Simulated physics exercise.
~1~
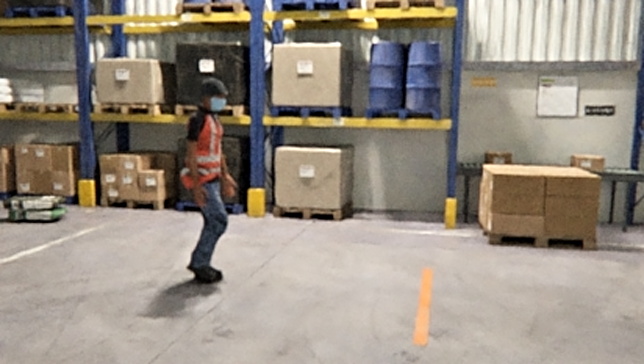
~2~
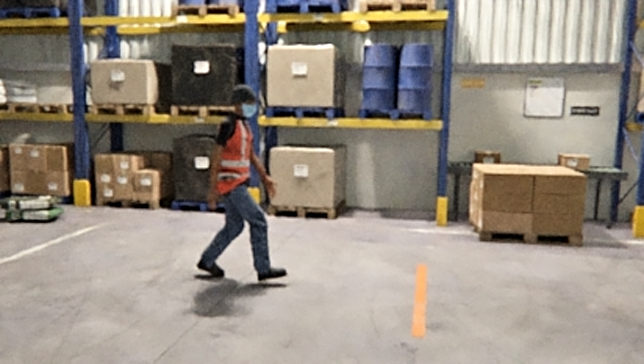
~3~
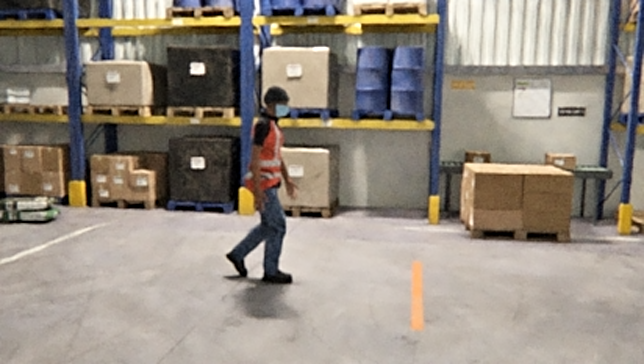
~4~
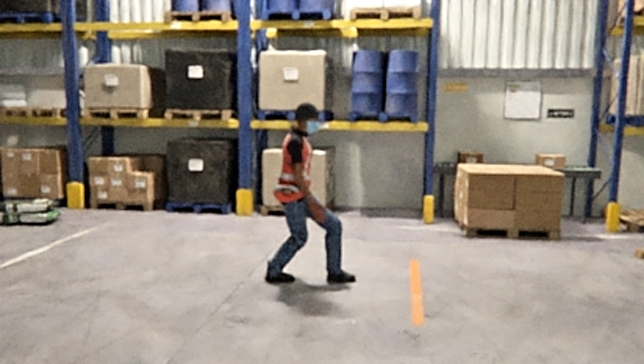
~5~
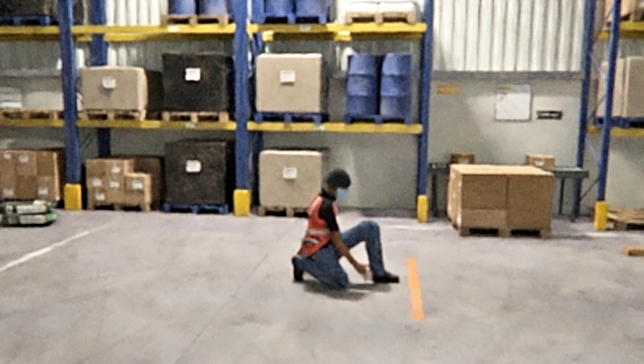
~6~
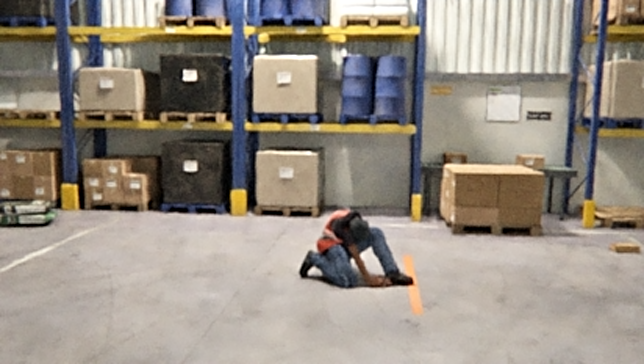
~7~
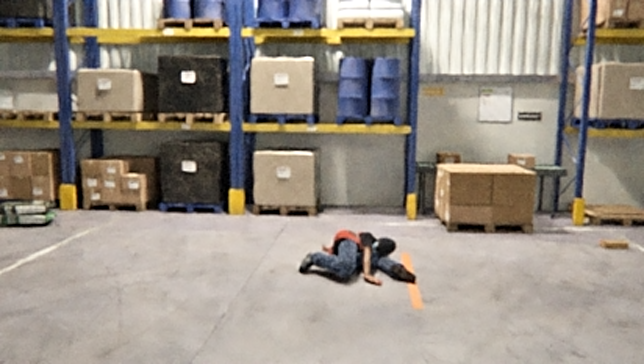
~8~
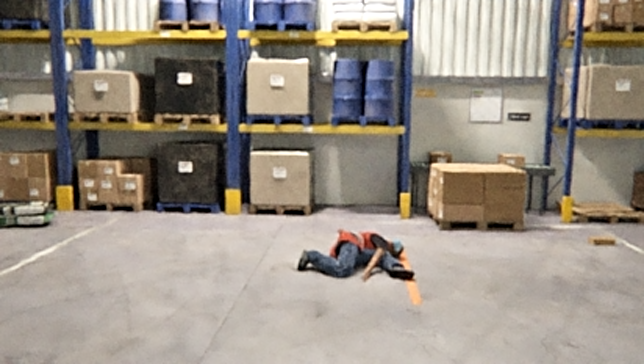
In the video, a masked person in a dark cap and orange vest walks right across a warehouse floor, bends the knees, sinks down near an orange tape line, folds forward and ends lying still, with the chest short of the tape.
